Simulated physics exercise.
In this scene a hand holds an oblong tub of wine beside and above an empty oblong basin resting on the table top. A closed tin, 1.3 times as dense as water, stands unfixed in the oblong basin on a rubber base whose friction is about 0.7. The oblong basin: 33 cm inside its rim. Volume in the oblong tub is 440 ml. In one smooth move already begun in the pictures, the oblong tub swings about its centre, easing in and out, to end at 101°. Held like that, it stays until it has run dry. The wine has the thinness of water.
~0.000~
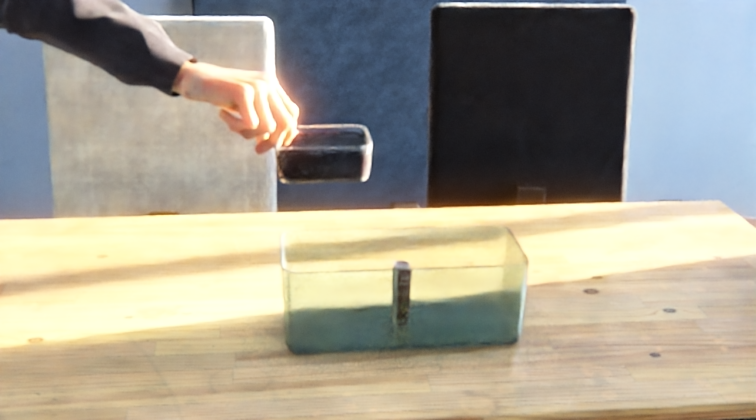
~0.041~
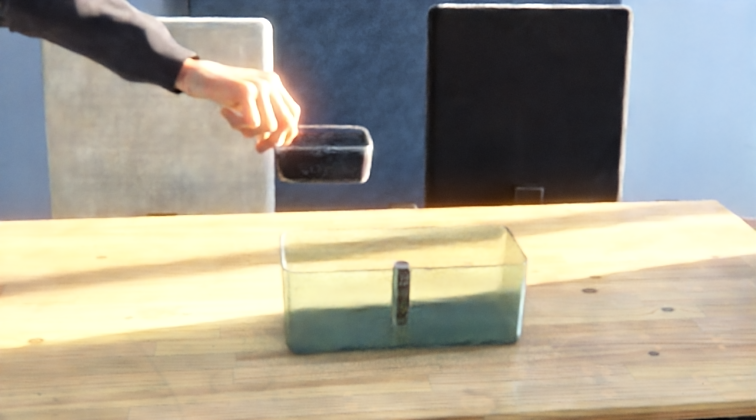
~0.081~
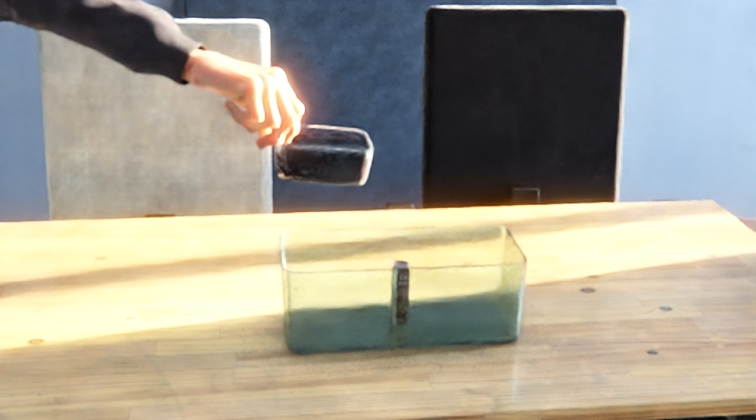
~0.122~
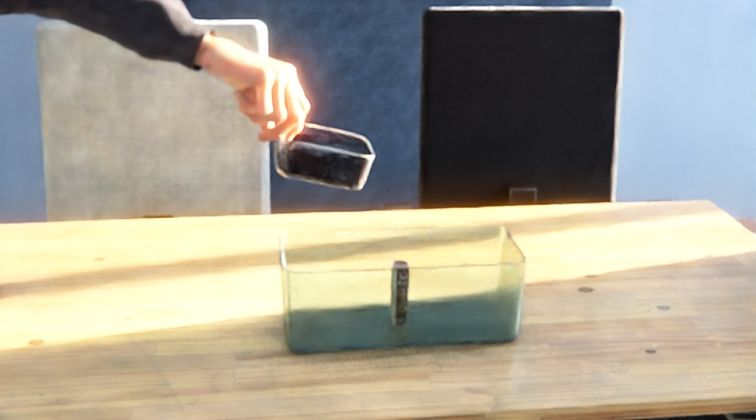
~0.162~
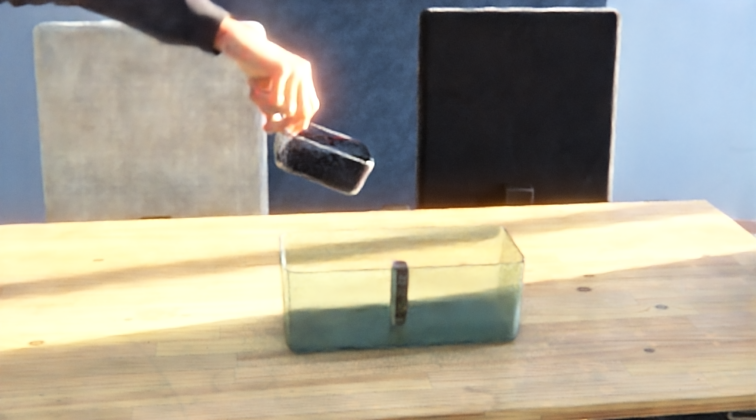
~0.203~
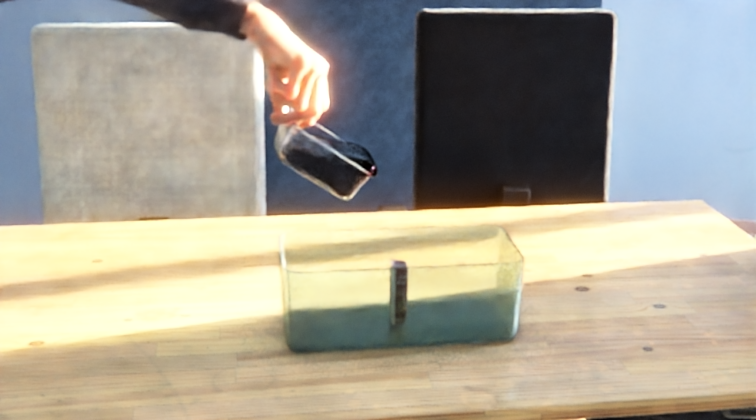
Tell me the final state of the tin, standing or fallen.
The tin ends standing.
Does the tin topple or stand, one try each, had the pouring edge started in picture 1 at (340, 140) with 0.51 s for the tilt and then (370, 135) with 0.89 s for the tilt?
The tin overturns the first time and stays vertical the second time.
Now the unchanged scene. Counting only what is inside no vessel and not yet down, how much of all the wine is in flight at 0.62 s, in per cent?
Estimate: About 2 in a hundred.
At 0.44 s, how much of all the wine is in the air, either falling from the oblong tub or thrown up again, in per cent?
42 %.
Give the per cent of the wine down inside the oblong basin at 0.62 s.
That comes to about 96 percent.
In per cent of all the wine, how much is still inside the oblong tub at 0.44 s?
Portion remaining: Approx. 8 per cent.
By 0.44 s the tilt is 97° and 8 per cent is still to pour; the tin stands where it began.
By 0.62 s the tilt is 101° and 1 per cent is still to pour; the tin stands where it began.
By 0.81 s the tilt is 101° and 0 per cent is still to pour; the tin stands where it began.
By 1.01 s the tilt is 101° and 0 per cent is still to pour; the tin stands where it began.
At rest the tin stands where it began.
